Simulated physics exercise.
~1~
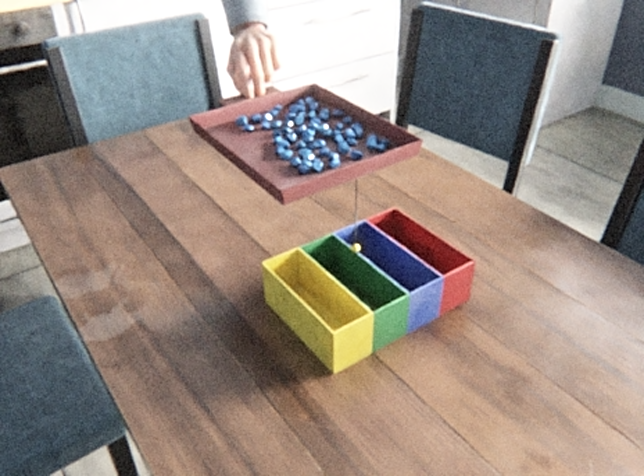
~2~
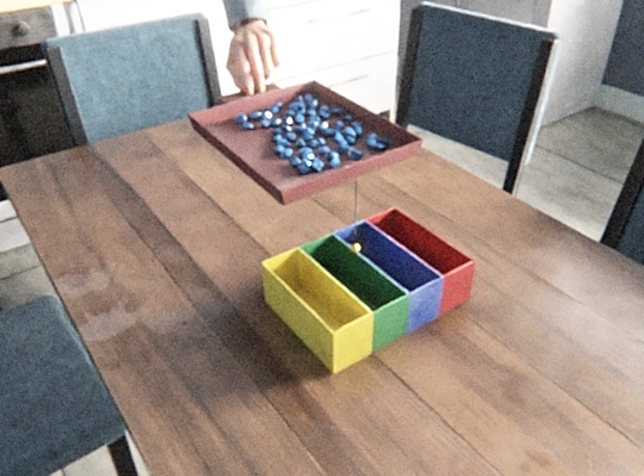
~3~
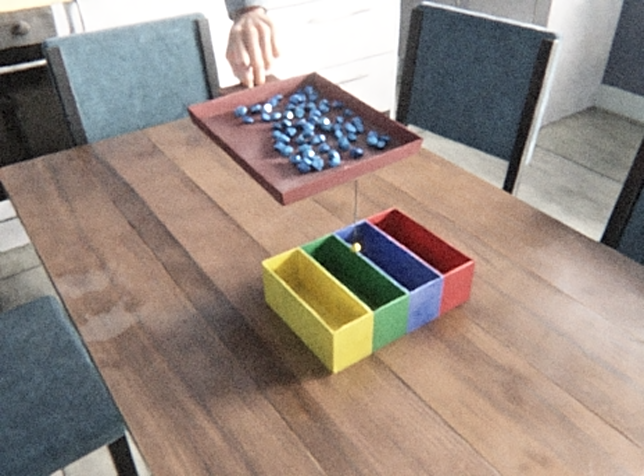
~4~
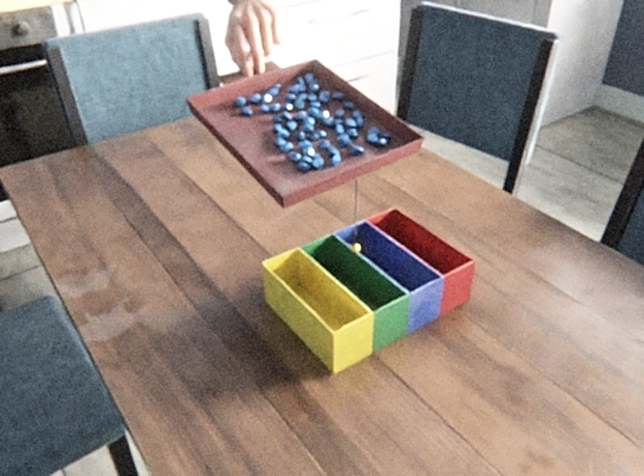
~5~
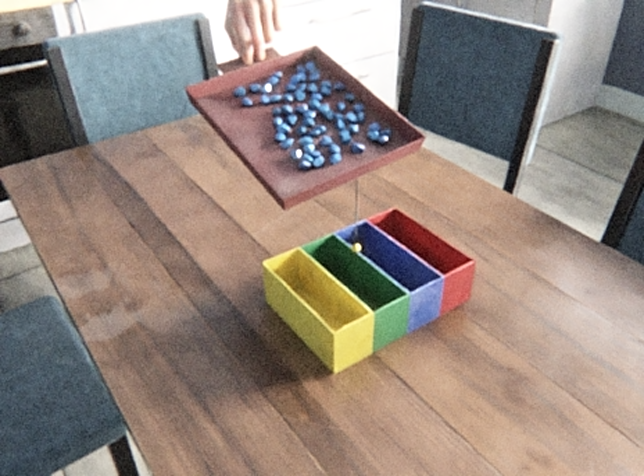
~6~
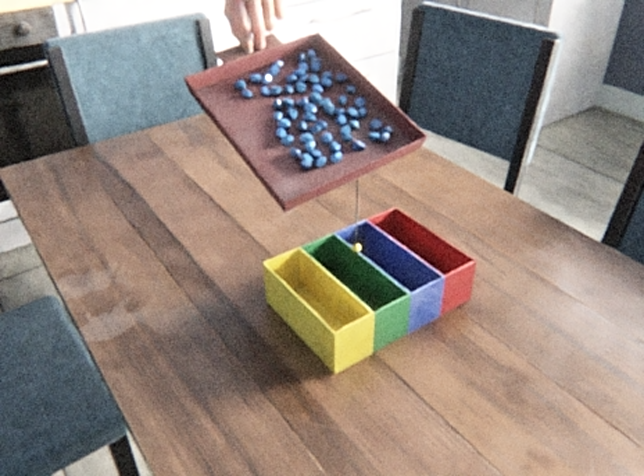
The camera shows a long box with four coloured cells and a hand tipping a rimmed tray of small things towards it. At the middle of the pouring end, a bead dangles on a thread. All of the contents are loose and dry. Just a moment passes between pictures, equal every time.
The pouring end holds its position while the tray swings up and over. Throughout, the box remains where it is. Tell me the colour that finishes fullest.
It's yellow.
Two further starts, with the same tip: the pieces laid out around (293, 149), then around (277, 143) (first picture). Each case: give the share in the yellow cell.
About 60 %, then about 50 %.
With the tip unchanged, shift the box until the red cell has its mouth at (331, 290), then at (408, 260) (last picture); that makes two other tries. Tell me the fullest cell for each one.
So the first one goes to that red cell and the second to the green one.
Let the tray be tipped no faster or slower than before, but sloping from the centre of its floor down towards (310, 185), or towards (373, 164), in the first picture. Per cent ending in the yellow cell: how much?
About 60 %, then 0 %.
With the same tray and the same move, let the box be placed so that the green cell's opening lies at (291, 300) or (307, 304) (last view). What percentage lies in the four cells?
First placement near 100 percent, second near 100 percent.
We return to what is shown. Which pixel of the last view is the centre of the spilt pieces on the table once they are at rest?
I'd put the middle somewhere around (321, 385) in the last picture.
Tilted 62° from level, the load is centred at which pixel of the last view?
About (334, 171).
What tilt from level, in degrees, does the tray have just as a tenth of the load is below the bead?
About 80 degrees.
Just after the last frame, tray tipped steeply; almost all on the tray; just a few falling or outside the box.
A moment on, tray tipped past a quarter turn; roughly half on the tray; roughly a quarter in the yellow cell; about a tenth in the green cell; roughly a quarter falling or outside the box.
Further on, tray tipped past a quarter turn; roughly half in the yellow cell; roughly a third in the green cell; about a tenth in the blue cell; roughly a quarter falling or outside the box.
When it is over, tray tipped past a quarter turn; roughly half in the yellow cell; roughly a third in the green cell; about a tenth in the blue cell; not one in the red cell; roughly a quarter outside the box.
